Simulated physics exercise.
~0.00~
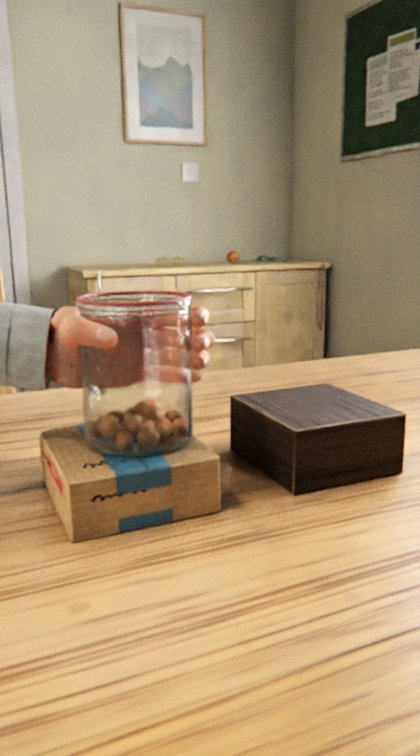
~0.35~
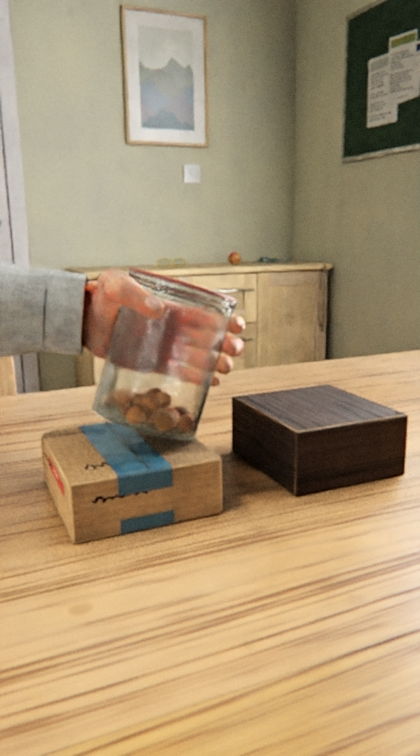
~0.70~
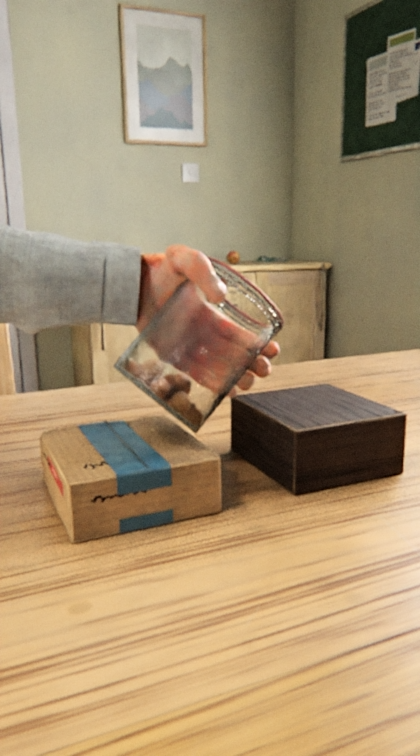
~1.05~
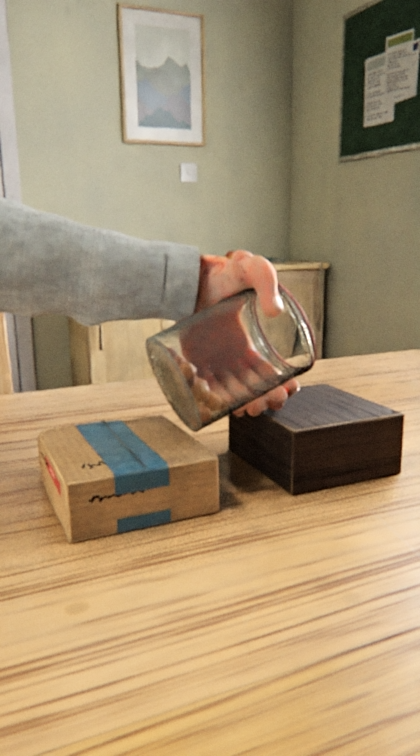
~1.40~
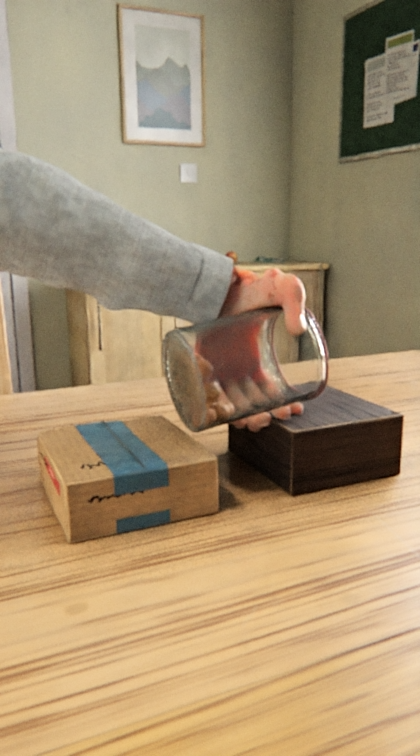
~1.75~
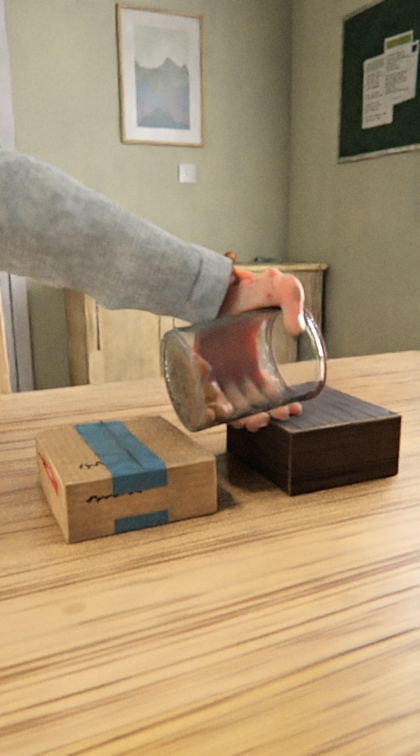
Glass jar of round brown nuts being lifted off a taped cardboard box and tipped sideways by a hand, then held against a dark block.
